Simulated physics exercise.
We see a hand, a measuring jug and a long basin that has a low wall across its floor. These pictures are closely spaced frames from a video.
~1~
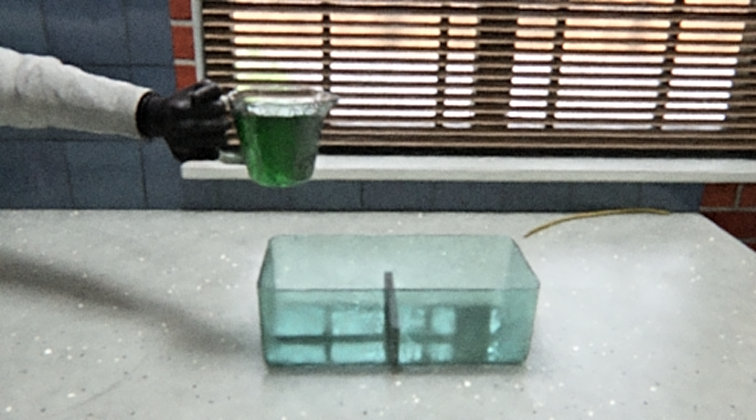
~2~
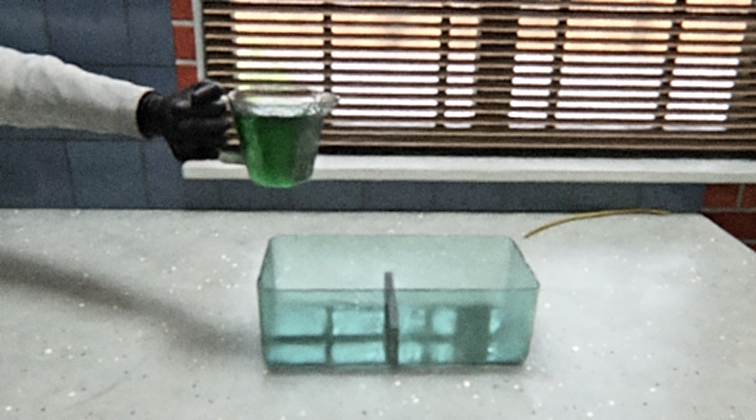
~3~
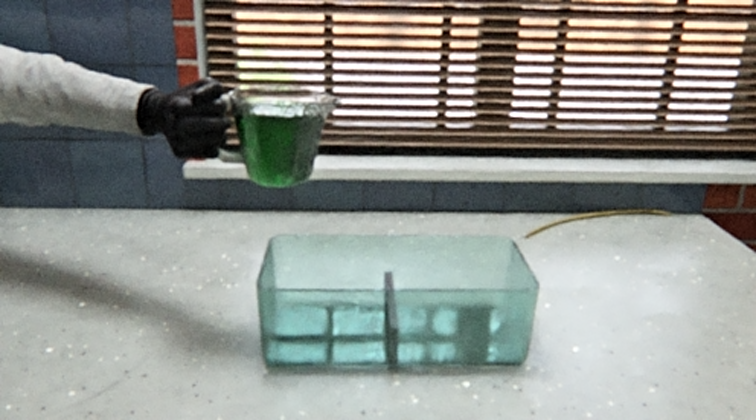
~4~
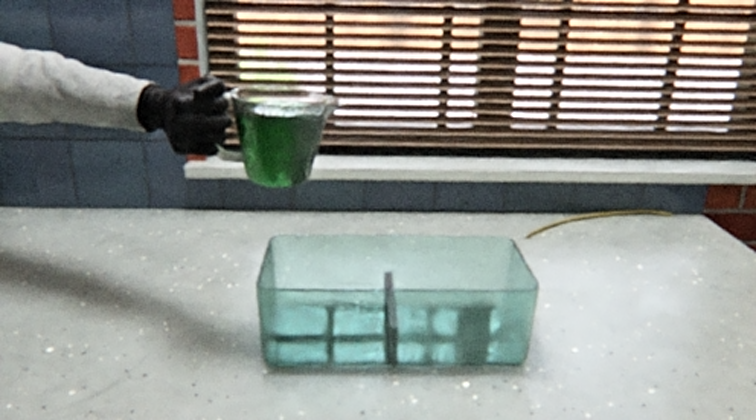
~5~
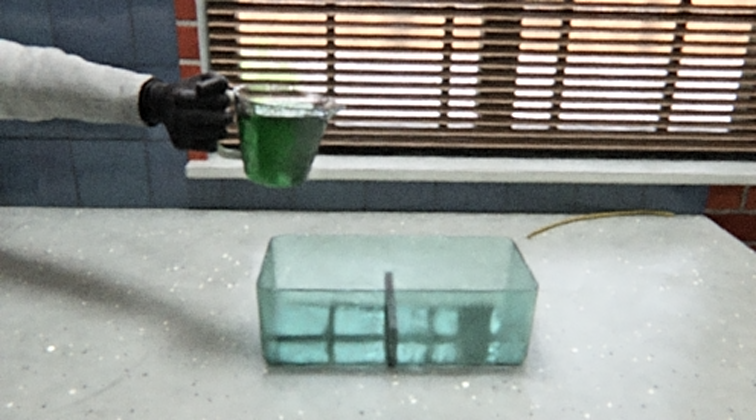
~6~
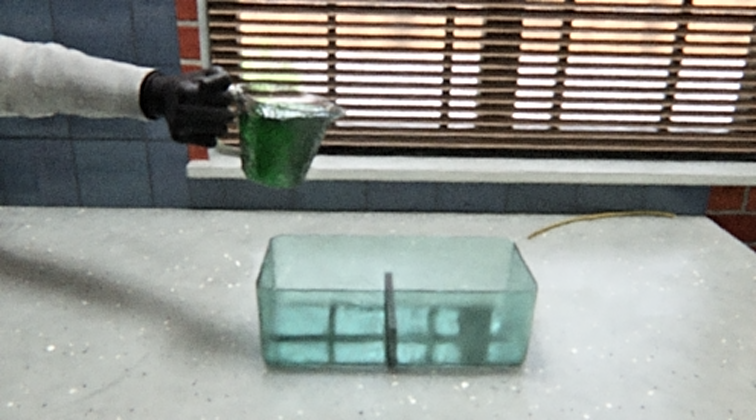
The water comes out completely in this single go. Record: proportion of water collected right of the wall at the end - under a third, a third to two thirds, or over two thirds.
Proportion recorded: A third to two thirds.
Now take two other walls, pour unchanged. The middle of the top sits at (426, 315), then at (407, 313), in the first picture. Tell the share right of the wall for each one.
In turn 10 and 25 in a hundred.
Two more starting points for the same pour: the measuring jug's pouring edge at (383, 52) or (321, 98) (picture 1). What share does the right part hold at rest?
Estimate, in order: 95 and 10 per cent.
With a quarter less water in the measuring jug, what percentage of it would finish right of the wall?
30 %.
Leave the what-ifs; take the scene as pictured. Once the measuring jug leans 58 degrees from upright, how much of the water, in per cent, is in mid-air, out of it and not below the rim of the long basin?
Estimate: 20 per cent, roughly.
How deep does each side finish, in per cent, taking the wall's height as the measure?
Left 20 %, right 20 %.
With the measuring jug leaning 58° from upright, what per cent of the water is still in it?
Some 70 in a hundred has yet to spill out.
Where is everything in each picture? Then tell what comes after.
In the first frame, tilt 0°; pouring edge (341, 98); surface from (235, 107) to (325, 108); the long basin's rim runs from (264, 261) to (526, 261); the wall's top is at (392, 298).
In the second frame, tilt 0°; pouring edge (341, 99); surface from (235, 107) to (325, 109).
In the third frame, tilt 2°; pouring edge (342, 100); surface from (236, 108) to (326, 110).
In the fourth frame, tilt 4°; pouring edge (343, 103); surface from (238, 107) to (327, 110).
In the fifth frame, tilt 7°; pouring edge (345, 107); surface from (240, 108) to (330, 111).
In the sixth frame, tilt 11°; pouring edge (347, 112); surface from (242, 109) to (337, 113).
A moment on, the measuring jug is tipped part way and 71 per cent is still to pour, 2 is left of the wall and 7 right of it.
Next, the measuring jug is tipped on its side and 19 per cent is still to pour, 17 is left of the wall and 45 right of it.
Then the measuring jug is tipped on its side and 1 per cent is still to pour, 48 is left of the wall and 49 right of it.
Later the measuring jug is tipped on its side and 0 per cent is still to pour, 49 is left of the wall and 50 right of it.
In the end 49 per cent lies left of the wall, 50 right of it and 2 outside.
